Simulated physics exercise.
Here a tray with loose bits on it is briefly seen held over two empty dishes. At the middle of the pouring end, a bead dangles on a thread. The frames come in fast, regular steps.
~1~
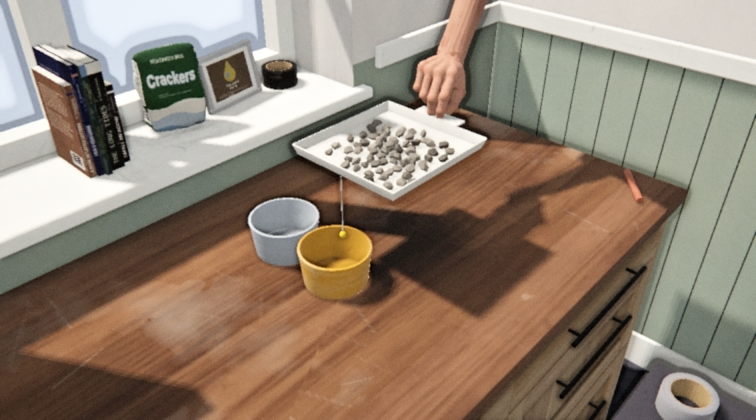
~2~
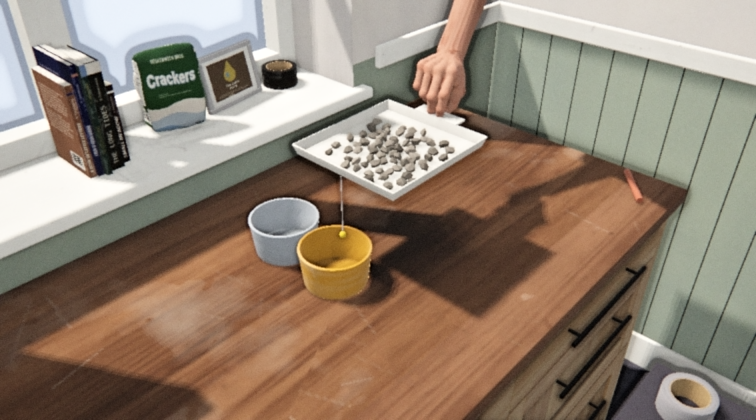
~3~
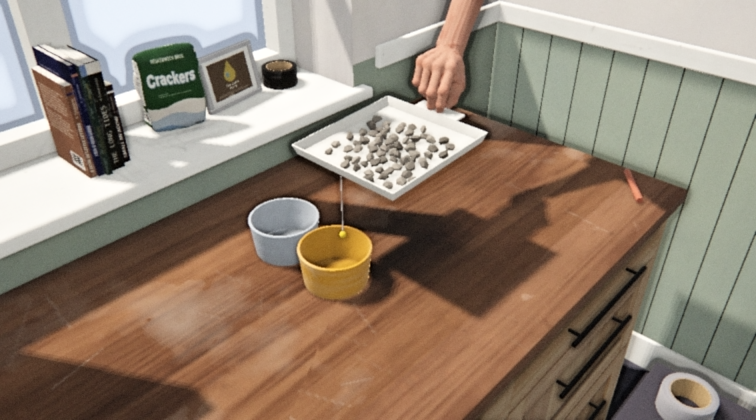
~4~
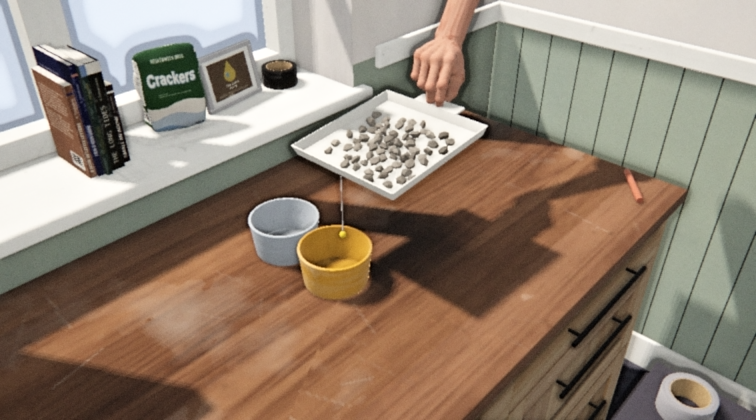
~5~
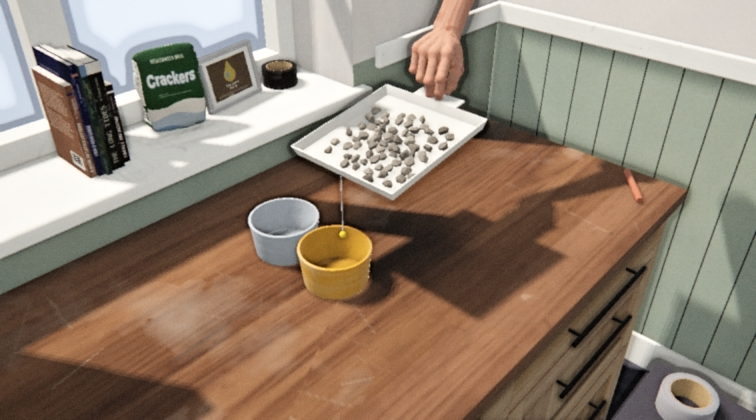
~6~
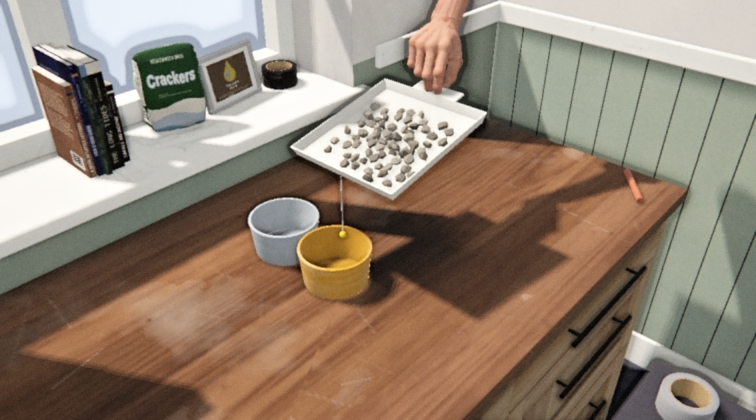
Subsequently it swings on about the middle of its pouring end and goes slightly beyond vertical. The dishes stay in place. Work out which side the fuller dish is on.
It is on the right.
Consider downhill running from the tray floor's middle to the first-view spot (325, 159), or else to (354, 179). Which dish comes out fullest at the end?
Try 1: The left-side dish; try 2: The right-side dish.
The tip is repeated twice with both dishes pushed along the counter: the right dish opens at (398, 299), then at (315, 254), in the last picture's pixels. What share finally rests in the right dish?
It works out to 0 percent and then 70 percent.
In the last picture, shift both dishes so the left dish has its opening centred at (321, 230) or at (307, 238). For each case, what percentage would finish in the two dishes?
First 30 %, then 80 %.
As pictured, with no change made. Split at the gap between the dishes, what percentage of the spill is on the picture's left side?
About 70 %.
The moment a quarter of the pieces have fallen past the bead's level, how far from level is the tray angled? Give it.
At roughly 95°.
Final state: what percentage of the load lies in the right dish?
I'd estimate near 40 per cent.
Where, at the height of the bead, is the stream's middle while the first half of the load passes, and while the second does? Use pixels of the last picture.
Roughly at (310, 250) first, and then at (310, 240).
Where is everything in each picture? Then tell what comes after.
In the first frame, corners of the pouring end near (297, 144) and (393, 190), level; middle of the load near (385, 152), bits of gravel; left dish near (259, 244); right dish near (309, 276); bead on its thread near (343, 235).
In the second frame, corners of the pouring end near (297, 144) and (393, 190), level; middle of the load near (385, 151).
In the third frame, corners of the pouring end near (297, 144) and (393, 190), tipped barely, level across its low end; middle of the load near (385, 149).
In the fourth frame, corners of the pouring end near (297, 145) and (392, 190), tipped a little, level across its low end; middle of the load near (384, 147).
In the fifth frame, corners of the pouring end near (296, 145) and (392, 190), tipped a little, level across its low end; middle of the load near (384, 145).
In the sixth frame, corners of the pouring end near (296, 146) and (391, 190), tipped a little, level across its low end; middle of the load near (383, 142); left dish near (259, 244); right dish near (309, 276).
Shortly afterwards, tray tipped steeply; the whole lot on the tray.
Next, tray tipped right over; near half on the tray; a little in the right dish; only a few in the left dish; a little outside both; near a third in the air.
Some moments later, tray tipped past a quarter turn; near a third in the right dish; a little in the left dish; near half outside both; only a few in the air.
In the end, tray tipped past a quarter turn; near a third in the right dish; a little in the left dish; near half outside both; only a few in the air.
